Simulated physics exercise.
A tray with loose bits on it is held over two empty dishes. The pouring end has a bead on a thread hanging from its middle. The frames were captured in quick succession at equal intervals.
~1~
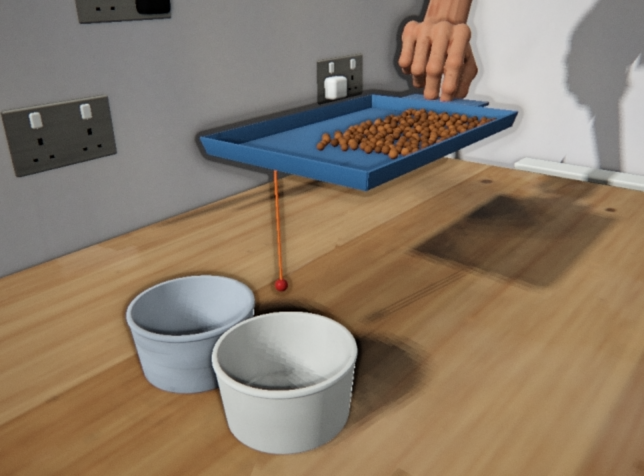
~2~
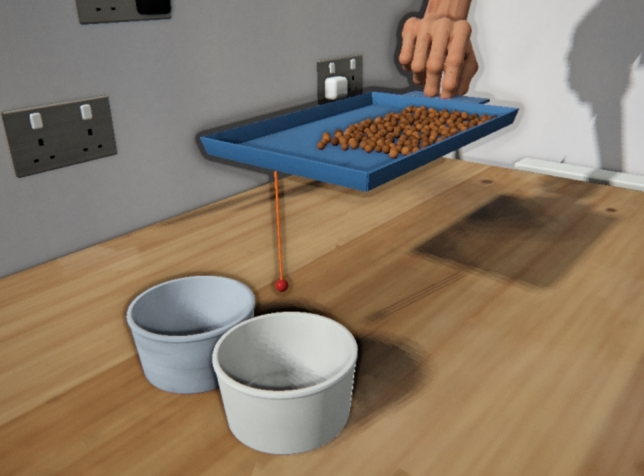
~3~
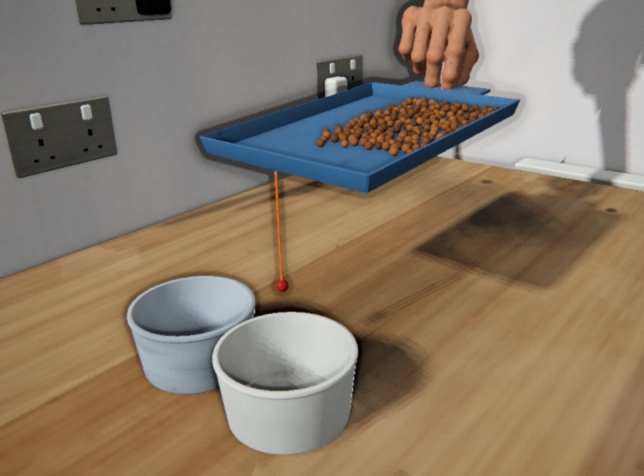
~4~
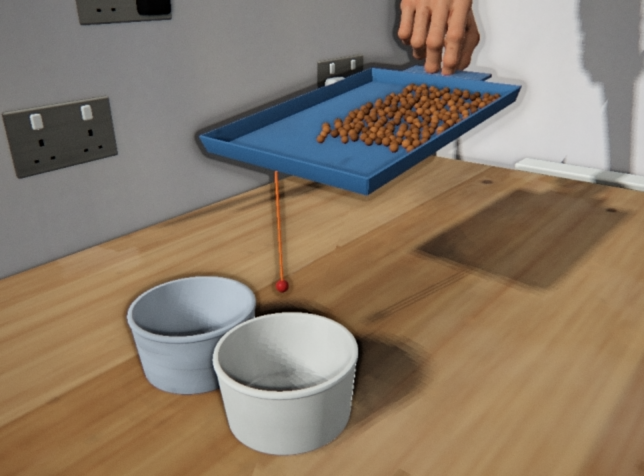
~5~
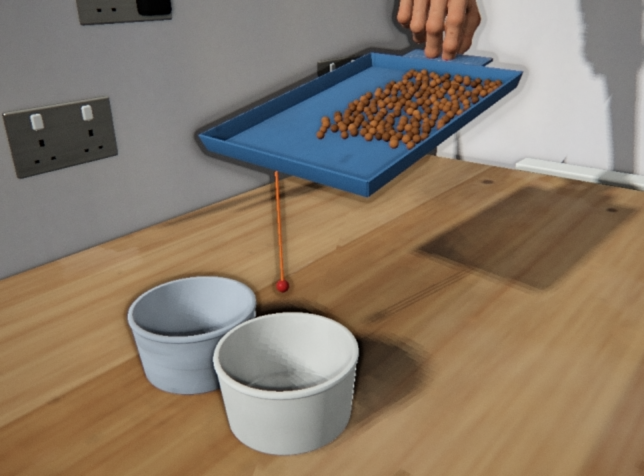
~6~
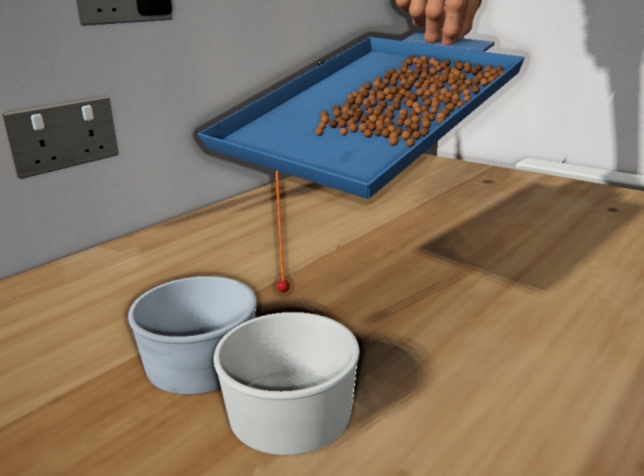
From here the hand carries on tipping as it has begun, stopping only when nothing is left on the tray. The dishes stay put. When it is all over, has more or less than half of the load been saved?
Most of it finds a dish.
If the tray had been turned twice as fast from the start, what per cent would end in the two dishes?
Roughly 60%.
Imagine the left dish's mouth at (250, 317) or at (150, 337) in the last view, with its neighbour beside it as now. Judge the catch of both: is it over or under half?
At place one in excess of half; at place two not up to half.
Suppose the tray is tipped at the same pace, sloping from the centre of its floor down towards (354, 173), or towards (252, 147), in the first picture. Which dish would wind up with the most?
The first try favours the dish to the right; the second favours the dish to the left.
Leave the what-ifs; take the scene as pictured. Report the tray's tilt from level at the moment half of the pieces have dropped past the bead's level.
Reading: Some 100°.
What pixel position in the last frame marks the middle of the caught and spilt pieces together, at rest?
It settles centred around (305, 410).
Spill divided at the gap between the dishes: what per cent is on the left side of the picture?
Estimate: Roughly 0 %.
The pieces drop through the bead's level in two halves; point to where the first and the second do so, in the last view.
I'd place the first part at (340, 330) and the rest at (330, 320).
Shortly afterwards, tray tipped steeply; all but a few on the tray; a little in the right dish; only a few in the left dish; only a few outside both; only a few in the air.
Next, tray tipped past a quarter turn; near a quarter on the tray; near half in the right dish; only a few in the left dish; a little outside both; near a quarter in the air.
Some moments later, tray tipped past a quarter turn; the bulk in the right dish; only a few in the left dish; near a quarter outside both.
In the end, tray tipped past a quarter turn; the bulk in the right dish; only a few in the left dish; near a quarter outside both.
